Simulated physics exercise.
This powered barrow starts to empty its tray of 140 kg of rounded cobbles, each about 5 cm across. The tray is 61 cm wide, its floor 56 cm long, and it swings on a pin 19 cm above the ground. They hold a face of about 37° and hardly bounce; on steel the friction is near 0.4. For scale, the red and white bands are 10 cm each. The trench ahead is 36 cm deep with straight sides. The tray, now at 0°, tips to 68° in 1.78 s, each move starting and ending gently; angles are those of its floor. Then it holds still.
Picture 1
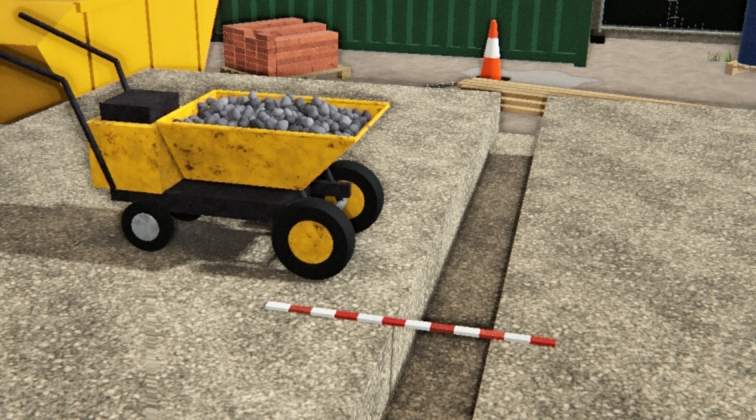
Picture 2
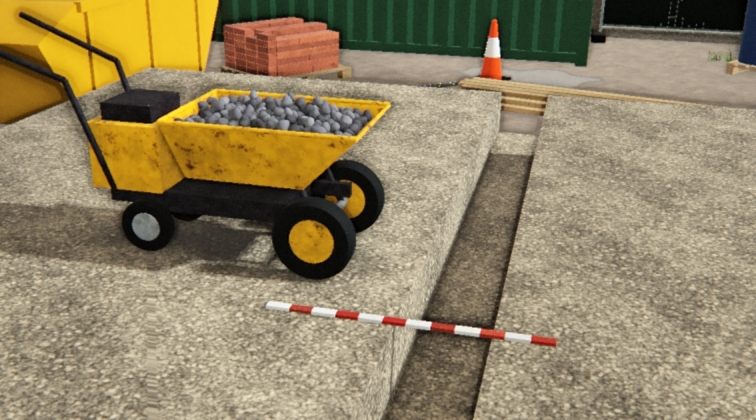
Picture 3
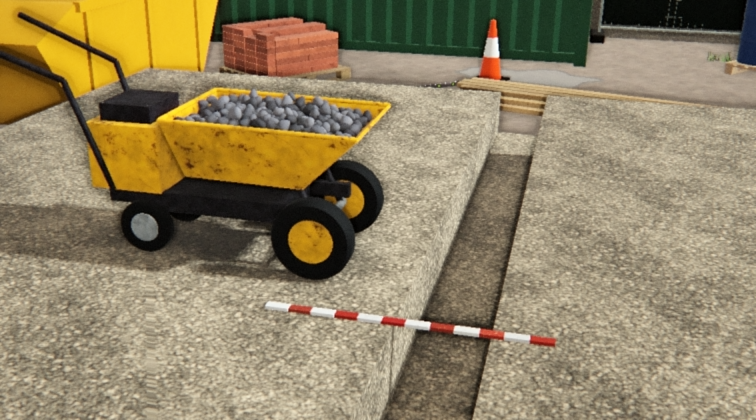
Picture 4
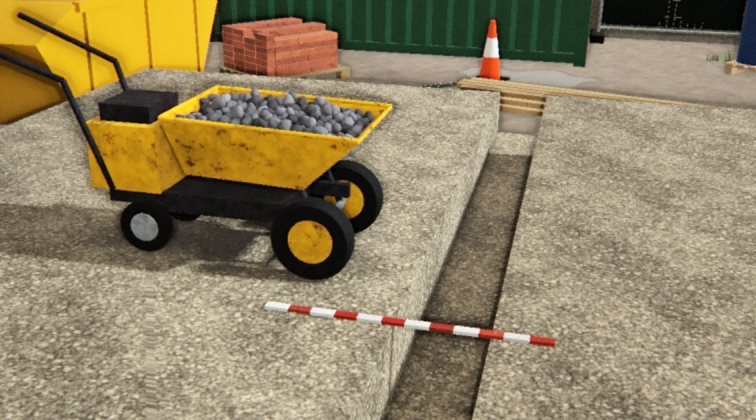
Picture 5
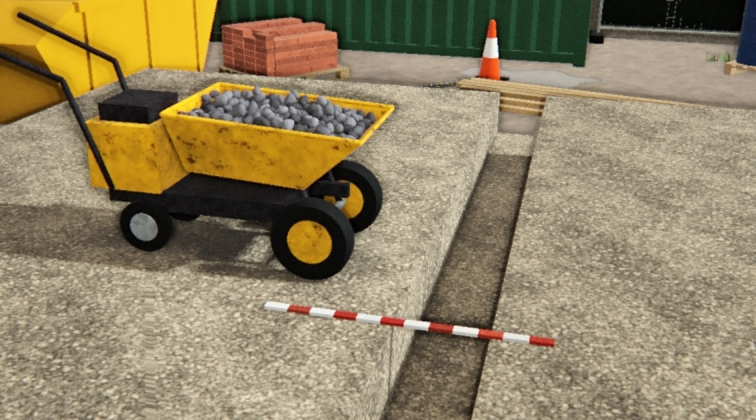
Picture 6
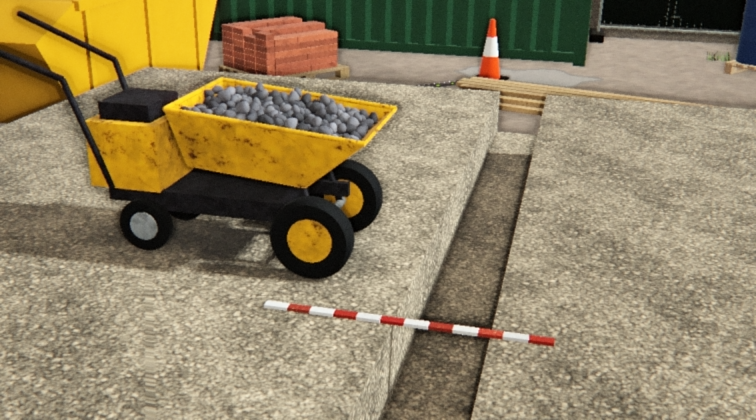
Beside a narrow trench, a yellow barrow's tray of grey stones tilts slightly to the right.
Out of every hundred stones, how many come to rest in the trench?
About 89 per cent.
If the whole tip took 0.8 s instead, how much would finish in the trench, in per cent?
Then about 75 per cent.
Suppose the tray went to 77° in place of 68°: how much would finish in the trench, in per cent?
In that case some 95 per cent.
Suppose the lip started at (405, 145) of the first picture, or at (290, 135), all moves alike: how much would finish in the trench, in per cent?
About 40 and 80 per cent.
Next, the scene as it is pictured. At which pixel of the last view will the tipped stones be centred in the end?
Near (472, 319).
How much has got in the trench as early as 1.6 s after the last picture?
Some 55 per cent.
Then, 1.0 s after the last picture the floor is at 58°, 98 % in the tray, 2 % in the trench; the foremost stones are at (457, 225).
Then, 1.6 s after the last picture the floor is at 68°, 37 % in the tray, 56 % in the trench, 8 % past the trench; the foremost stones are at (576, 266).
Then, 1.9 s after the last picture the floor is at 68°, 12 % in the tray, 77 % in the trench, 11 % past the trench; the foremost stones are at (664, 284).
Then, 3.9 s after the last picture the floor is at 68°, 0 % in the tray, 89 % in the trench, 11 % past the trench; the foremost stones are at (712, 289).
